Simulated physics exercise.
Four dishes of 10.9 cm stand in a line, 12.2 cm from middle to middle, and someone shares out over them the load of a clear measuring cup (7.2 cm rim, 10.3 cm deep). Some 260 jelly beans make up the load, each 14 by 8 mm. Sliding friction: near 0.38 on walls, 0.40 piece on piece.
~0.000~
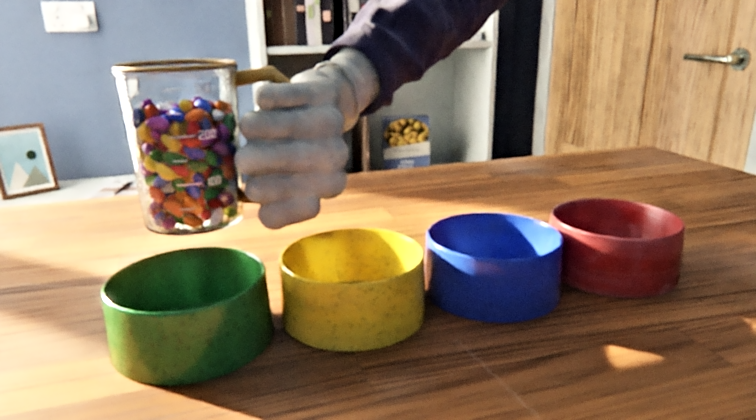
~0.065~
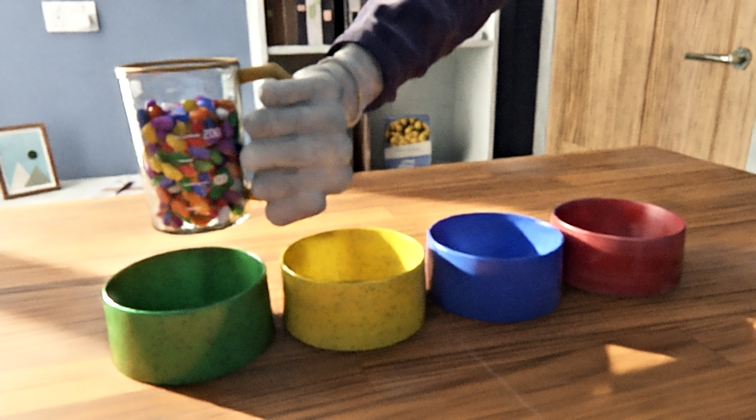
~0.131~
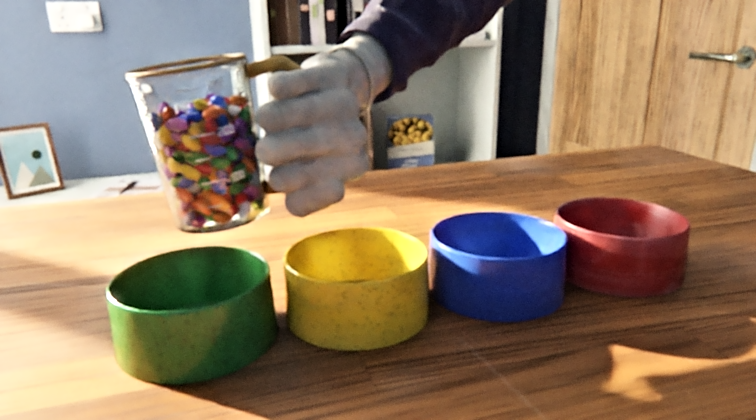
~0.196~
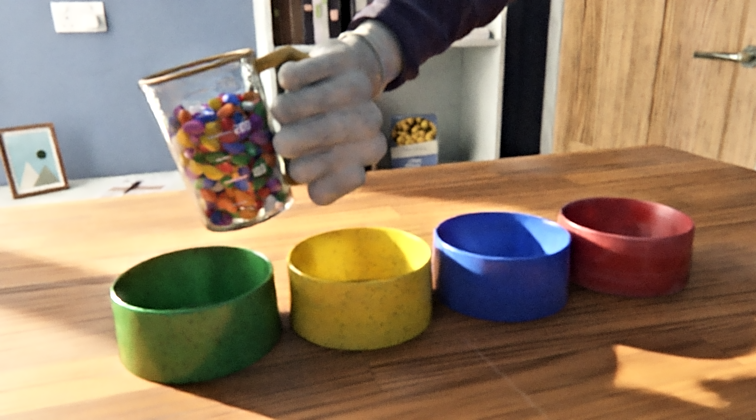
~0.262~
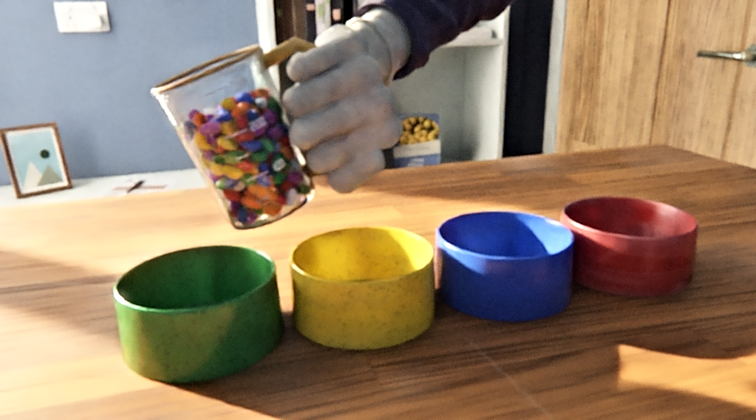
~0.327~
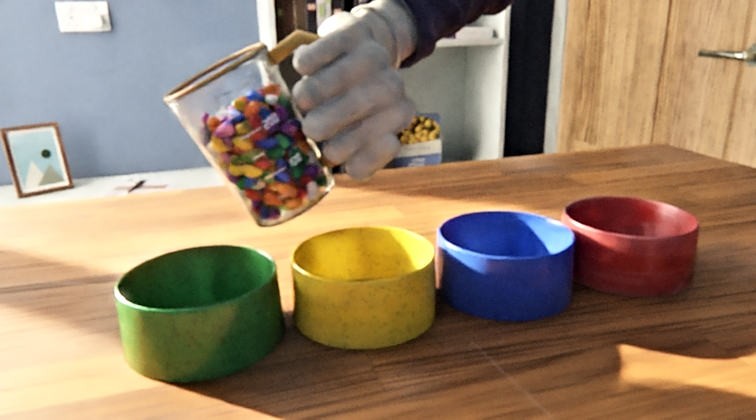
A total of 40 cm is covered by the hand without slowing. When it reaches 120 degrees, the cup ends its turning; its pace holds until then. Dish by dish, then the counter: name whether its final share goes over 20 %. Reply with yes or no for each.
Red dish: No, blue dish: No, green dish: No, yellow dish: Yes, counter: No.
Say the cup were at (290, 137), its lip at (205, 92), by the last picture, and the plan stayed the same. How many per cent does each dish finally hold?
Per cent kept: Red 30, blue 50, green 0, yellow 0.
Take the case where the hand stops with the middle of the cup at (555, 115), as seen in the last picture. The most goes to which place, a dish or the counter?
That'd be yellow, it takes the most.
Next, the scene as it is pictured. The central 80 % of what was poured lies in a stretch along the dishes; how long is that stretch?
Some 7 centimetres.
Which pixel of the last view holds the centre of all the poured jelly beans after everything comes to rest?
Centre at rest, approx.: (379, 286) px.
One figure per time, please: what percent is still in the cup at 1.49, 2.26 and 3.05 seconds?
About 20, 0, 0 per cent.
After 1.49 s, tilt 120 degrees; cup holds 20 %, yellow 75 %.
After 2.26 s, tilt 120 degrees; cup holds 0 %, yellow 90 %.
After 3.05 s, tilt 120 degrees; cup holds 0 %, yellow 90 %.
In the end, at 3.3 s, red 0 %, blue 0 %, green 0 %, yellow 90 %, counter 10 %.
